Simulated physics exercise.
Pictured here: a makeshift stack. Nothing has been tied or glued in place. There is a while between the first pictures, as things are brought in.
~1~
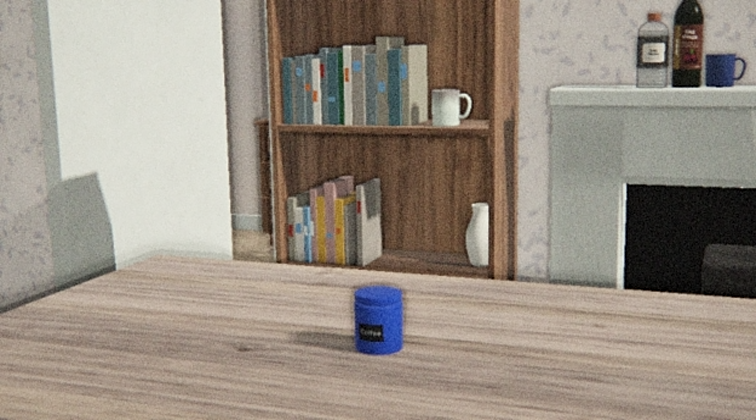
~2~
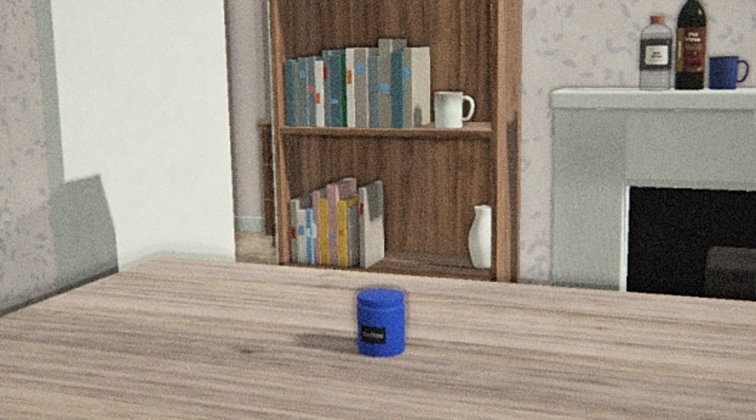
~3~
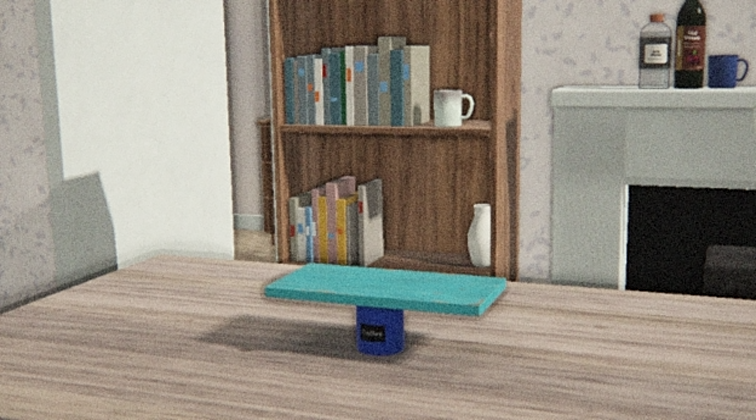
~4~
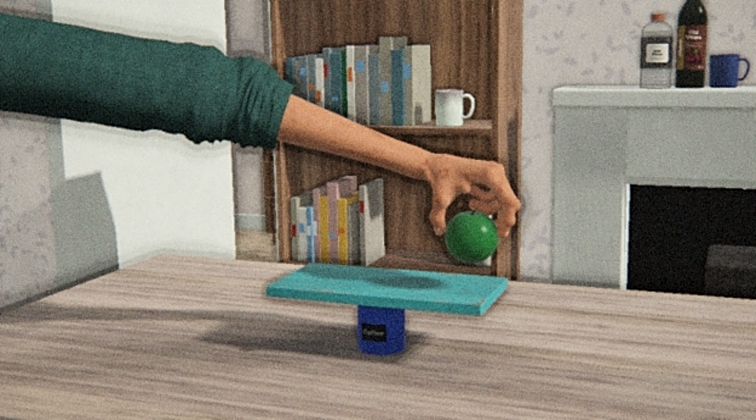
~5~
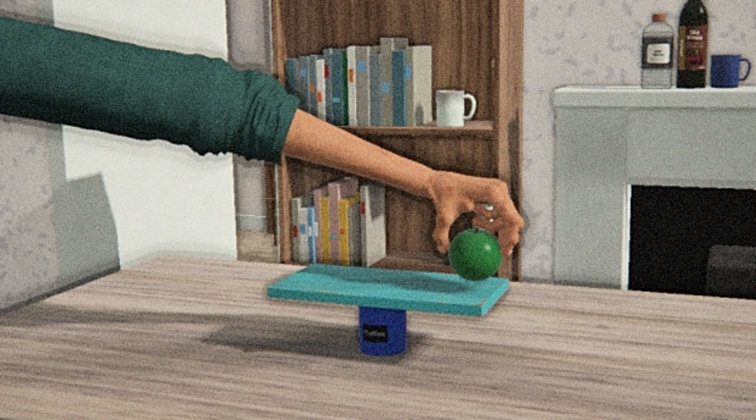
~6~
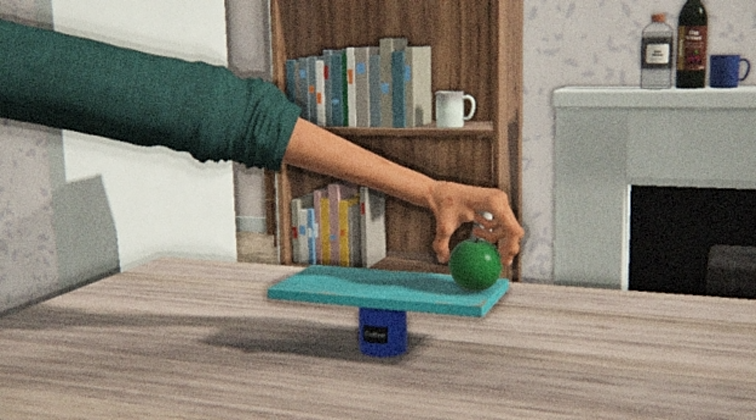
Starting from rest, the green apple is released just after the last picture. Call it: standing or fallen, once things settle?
Fallen.
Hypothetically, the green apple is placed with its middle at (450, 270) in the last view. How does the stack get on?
The stack then collapses.
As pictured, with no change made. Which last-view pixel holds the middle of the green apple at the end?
The object finishes somewhere near (574, 344).
Then, 0.40 s after the last picture, green apple now fallen; turquoise board tipped 39° from how it was.
Then, 0.50 s after the last picture, turquoise board tipped 34° from how it was.
Then, 0.70 s after the last picture, turquoise board tipped 25° from how it was.
Then, 1.20 s after the last picture, turquoise board tipped 23° from how it was.
At rest, fallen, green apple; moved from the start, turquoise board; blue jar in place. Seen from the same camera at the end, green apple near (574, 344). The stack gives way.
